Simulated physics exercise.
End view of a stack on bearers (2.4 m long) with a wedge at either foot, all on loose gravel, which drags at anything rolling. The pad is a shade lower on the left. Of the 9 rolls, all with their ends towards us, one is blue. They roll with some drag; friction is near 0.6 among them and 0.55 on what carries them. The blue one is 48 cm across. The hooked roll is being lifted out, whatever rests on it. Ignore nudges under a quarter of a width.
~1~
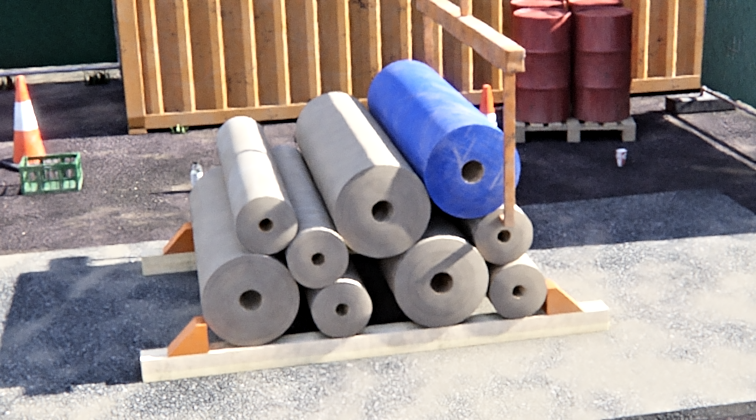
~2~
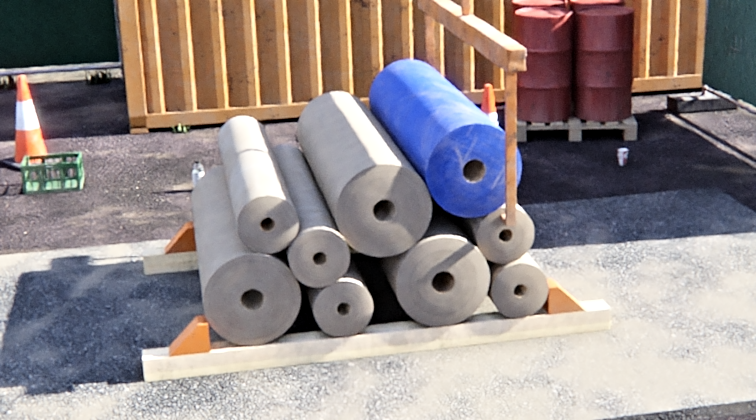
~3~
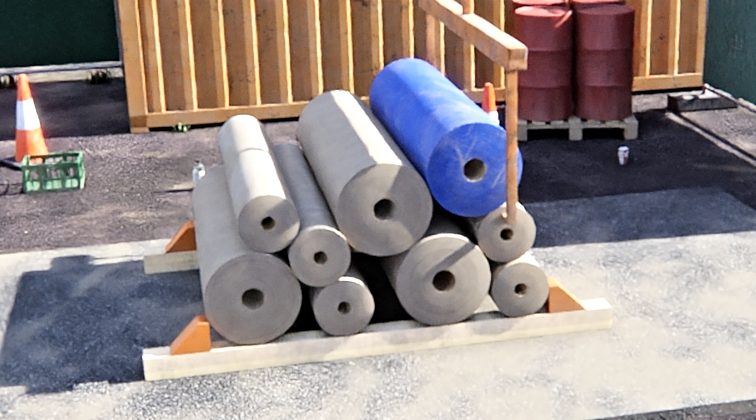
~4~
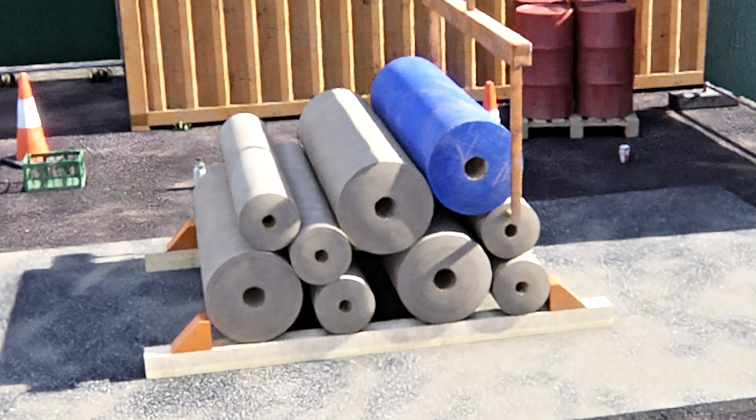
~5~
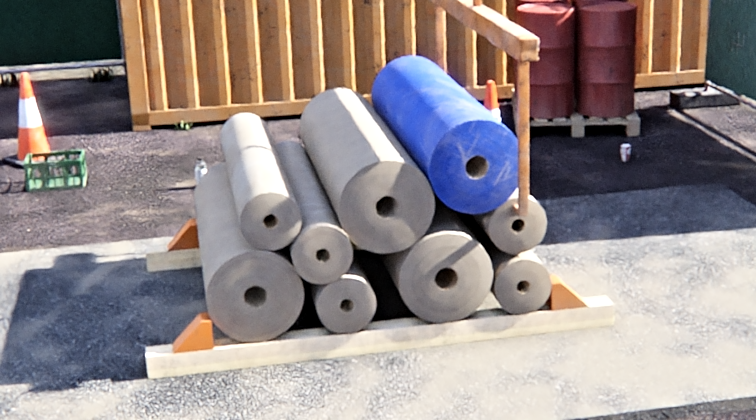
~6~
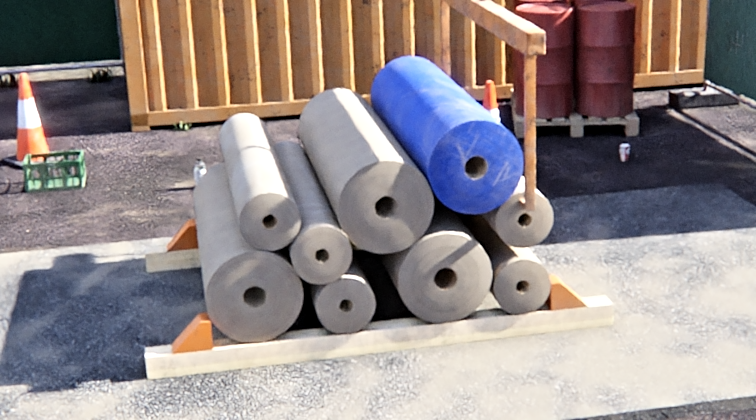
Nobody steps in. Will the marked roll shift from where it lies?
The blue roll shifts.
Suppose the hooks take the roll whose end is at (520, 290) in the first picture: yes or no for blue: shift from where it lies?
In that case blue yes.
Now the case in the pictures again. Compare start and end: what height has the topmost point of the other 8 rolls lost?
Roughly 15 cm.
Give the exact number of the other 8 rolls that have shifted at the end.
The count is 1.
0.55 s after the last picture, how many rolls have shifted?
At that moment 1.
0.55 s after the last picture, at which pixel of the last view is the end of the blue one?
At about (511, 208).
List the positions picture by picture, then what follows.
The first frame shows blue at (473, 172); hooked one at (505, 238); the pad is a shade lower on the left; 4 of the 9 form the bottom row.
The second frame shows blue at (474, 171); hooked one at (507, 237).
The third frame shows blue at (475, 170); hooked one at (508, 236).
The fourth frame shows blue at (476, 168); hooked one at (512, 232), up 1 cm.
The fifth frame shows blue at (477, 168); hooked one at (519, 227), up 3 cm.
The sixth frame shows blue at (476, 168); hooked one at (526, 221), up 5 cm.
Then, 0.3 s after the last picture, blue is 5 cm further right and 14 cm lower; 1 of the other 8 has shifted.
Then, 0.5 s after the last picture, blue is 17 cm further right and 22 cm lower; 1 of the other 8 has shifted.
At rest (3.1 s after the last picture), blue is off the right end of the bearers; 1 of the other 8 has shifted.
